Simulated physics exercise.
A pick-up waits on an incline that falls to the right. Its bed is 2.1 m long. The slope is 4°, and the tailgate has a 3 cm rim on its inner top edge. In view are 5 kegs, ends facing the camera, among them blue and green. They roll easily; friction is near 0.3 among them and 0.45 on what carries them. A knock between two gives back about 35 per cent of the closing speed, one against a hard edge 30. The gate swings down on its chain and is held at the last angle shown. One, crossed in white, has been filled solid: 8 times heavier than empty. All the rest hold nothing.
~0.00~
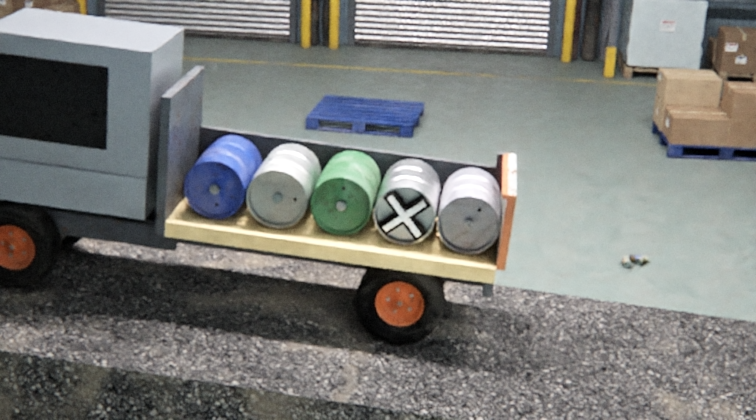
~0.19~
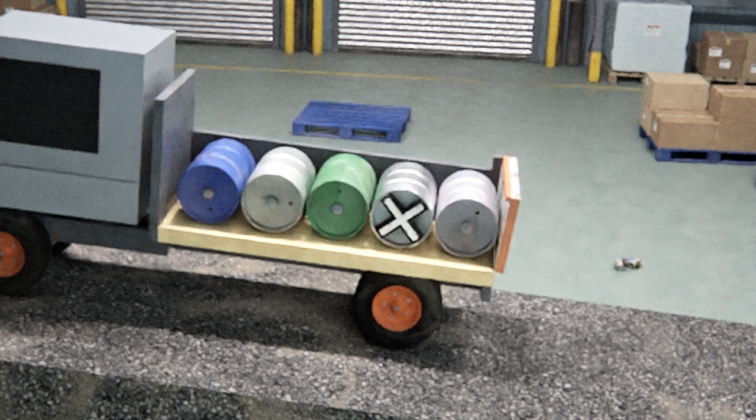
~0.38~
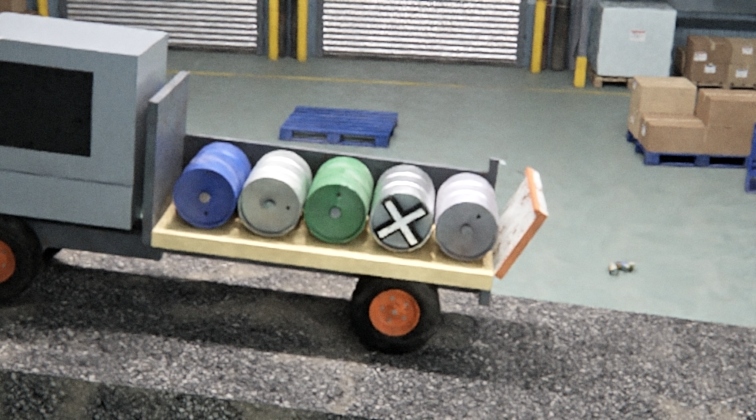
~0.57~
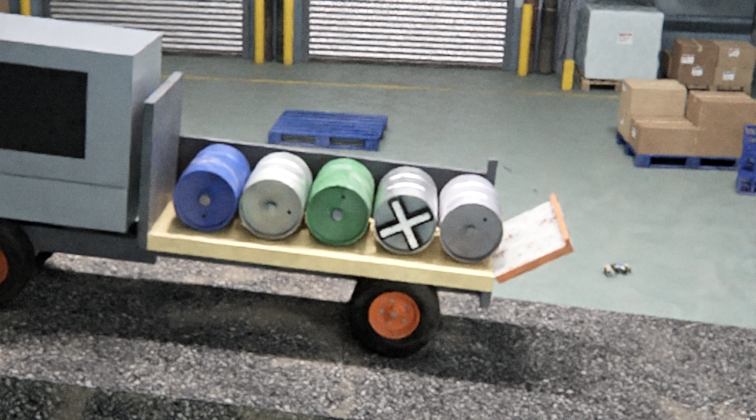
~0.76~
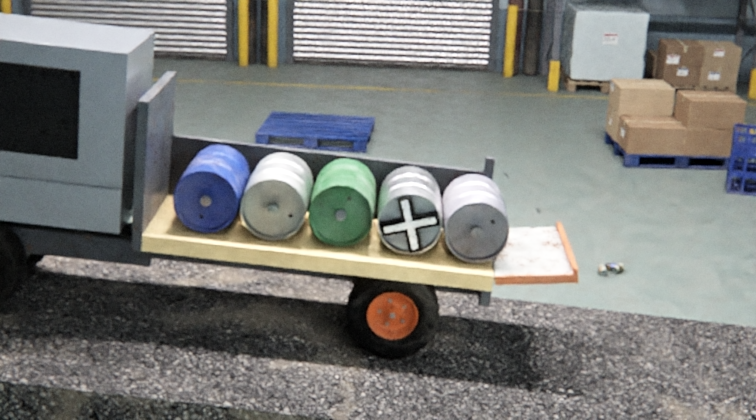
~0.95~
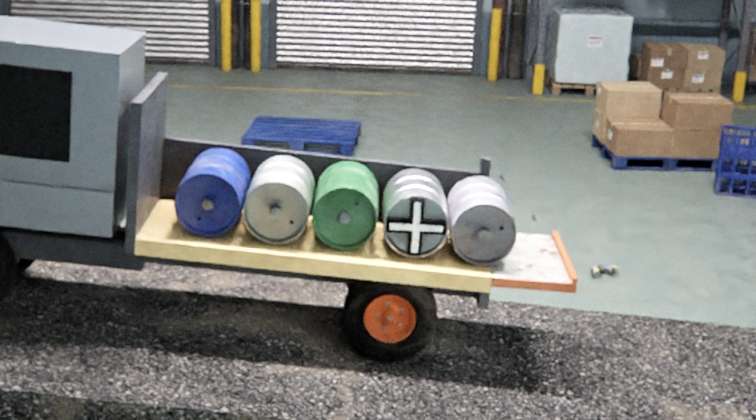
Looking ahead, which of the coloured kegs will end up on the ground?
Blue remains aboard, green is held.
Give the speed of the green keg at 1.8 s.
Near 0.5 m/s.
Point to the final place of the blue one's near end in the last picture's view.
Around (349, 220).
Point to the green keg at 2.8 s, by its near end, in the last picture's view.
Near (497, 236).
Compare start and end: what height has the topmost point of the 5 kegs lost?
About 5 cm.
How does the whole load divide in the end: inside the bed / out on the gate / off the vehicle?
In that order: 3, 1, 1.
Then, 1.8 s in, blue is on the bed, 135 cm short of the hinge, rolling right; green is on the bed, 55 cm short of the hinge, rolling right; 0 gone off the back.
Then, 2.8 s in, blue is on the bed, 80 cm short of the hinge; green is on the gate, 5 cm past the hinge; 1 gone off the back.
Then, 3.9 s in, blue is on the bed, 90 cm short of the hinge, rolling left; green is on the bed, 10 cm short of the hinge, rolling left; 1 gone off the back.
In the end (5.2 s), blue is on the bed, 85 cm short of the hinge; green is on the bed, 5 cm short of the hinge; 1 gone off the back.
